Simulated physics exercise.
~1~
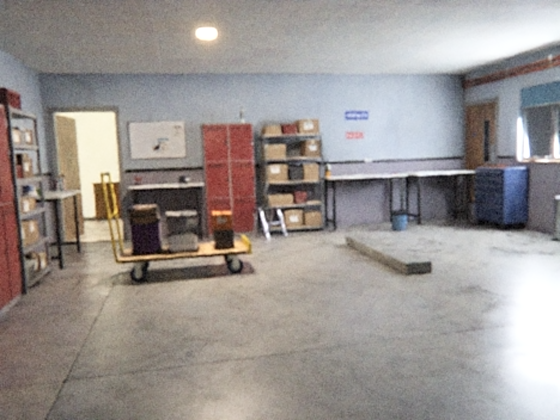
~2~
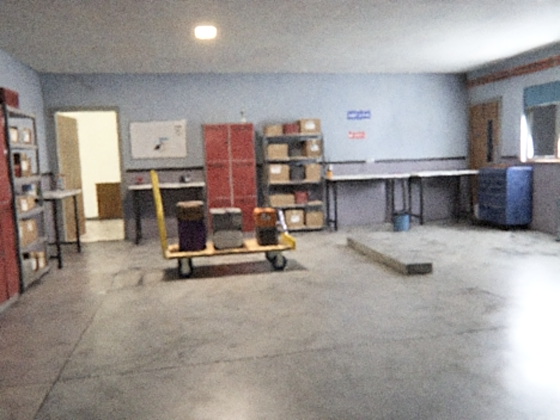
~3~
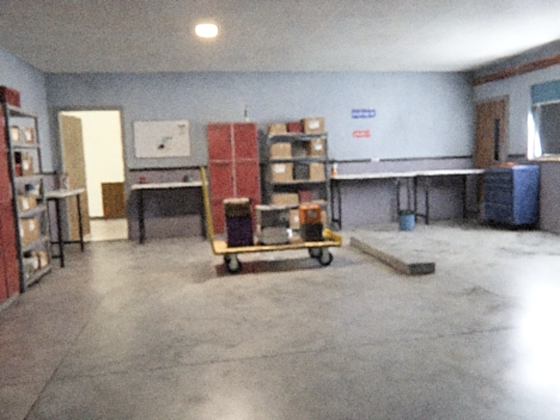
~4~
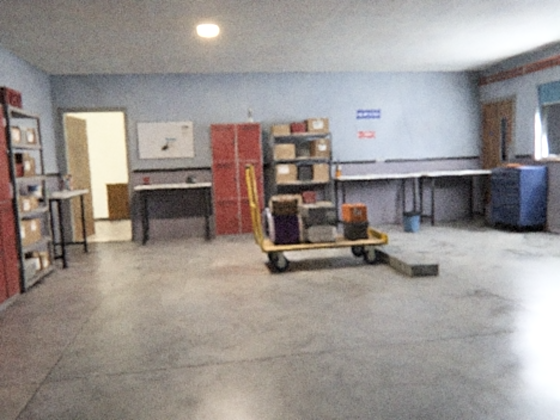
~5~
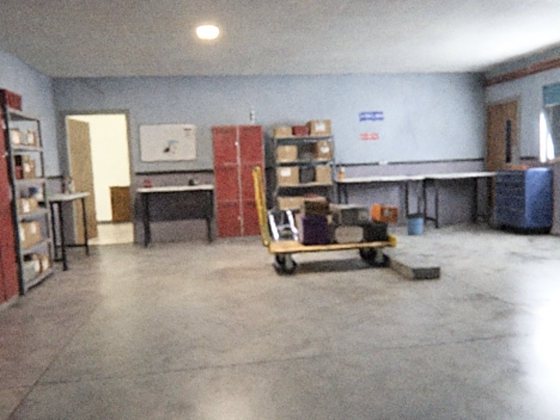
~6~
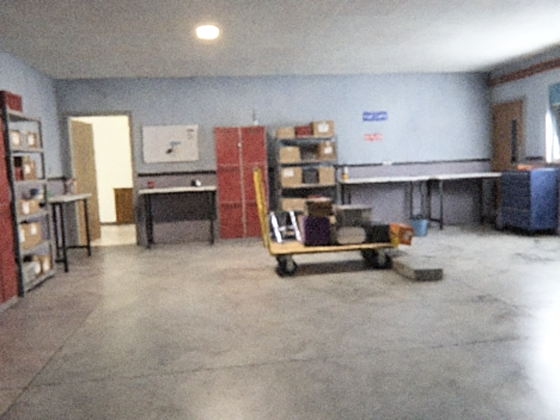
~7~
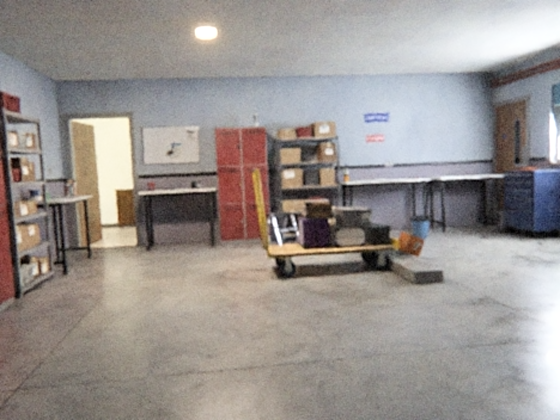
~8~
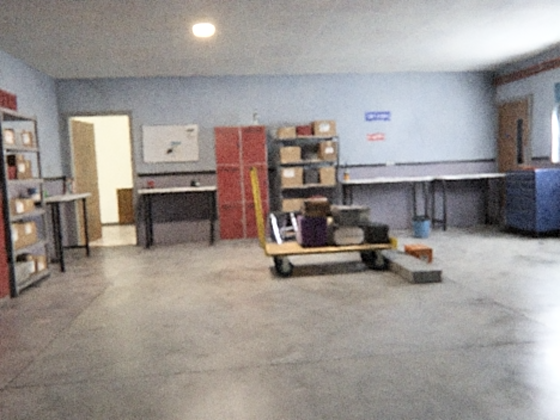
A yellow flat cart loaded with boxes and cases rolled right across a workshop floor until it stopped abruptly against a low beam, and the orange parcel tipped off the front and ended up on the beam while the other pieces stayed aboard.
